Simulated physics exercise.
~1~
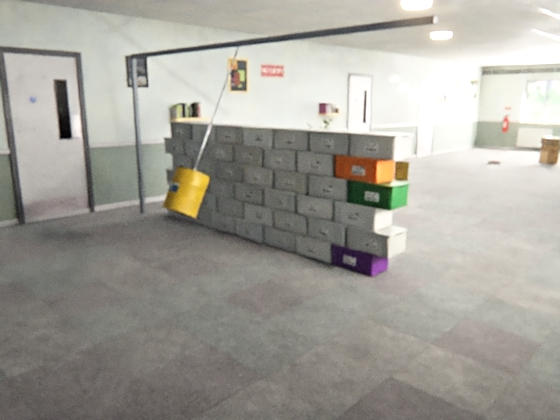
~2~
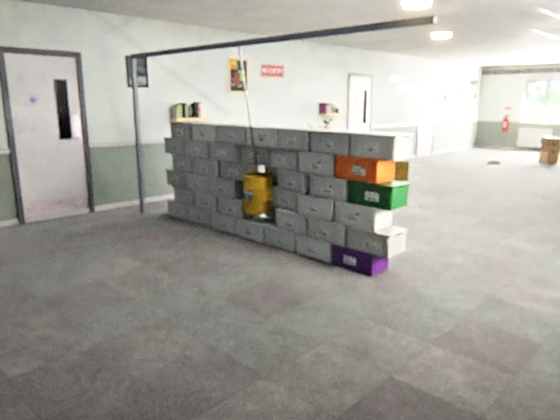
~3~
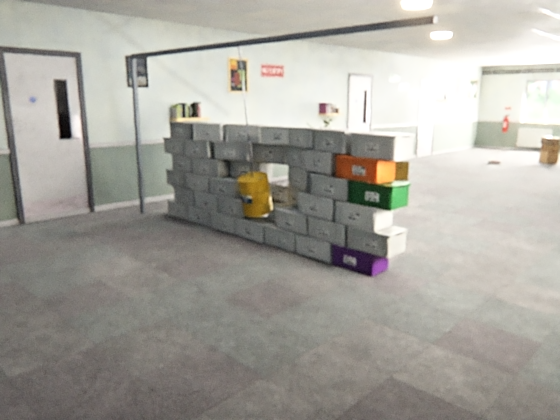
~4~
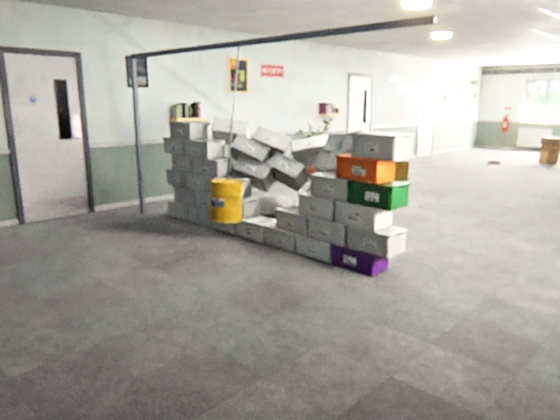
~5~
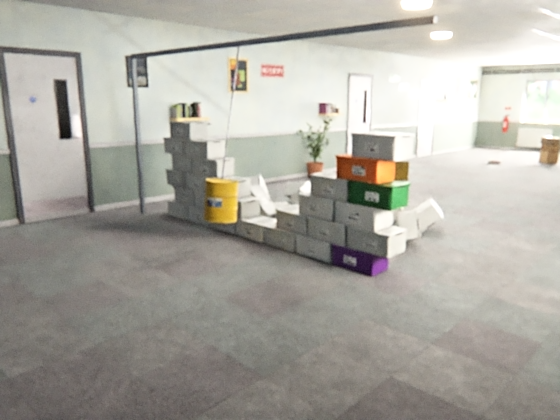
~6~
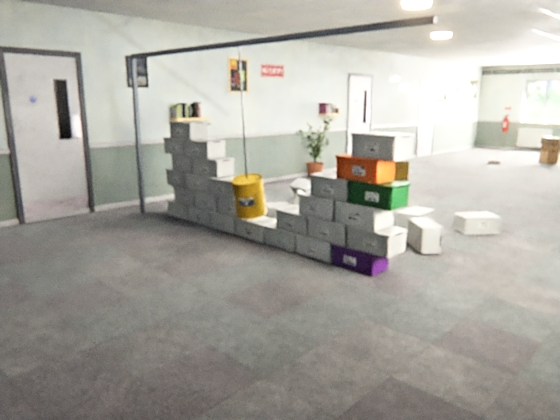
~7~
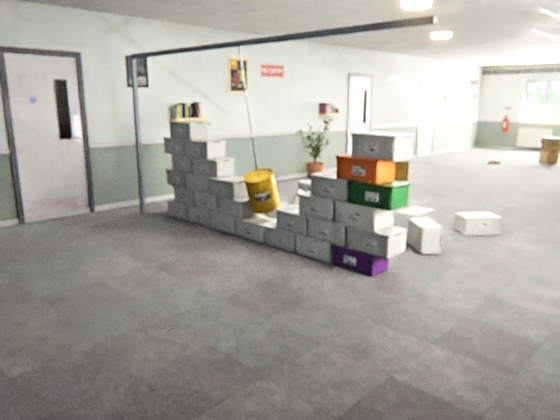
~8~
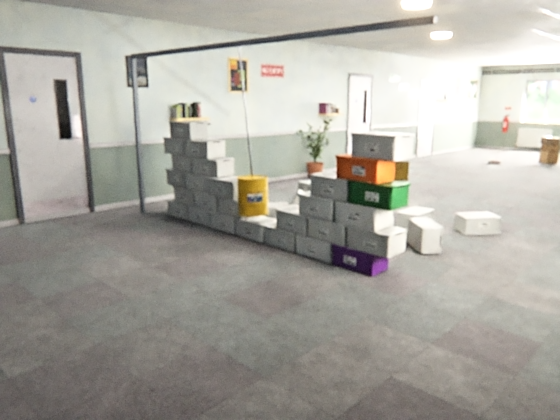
In a hallway, a swinging yellow drum knocks out the wall's middle, leaving the orange tote up.
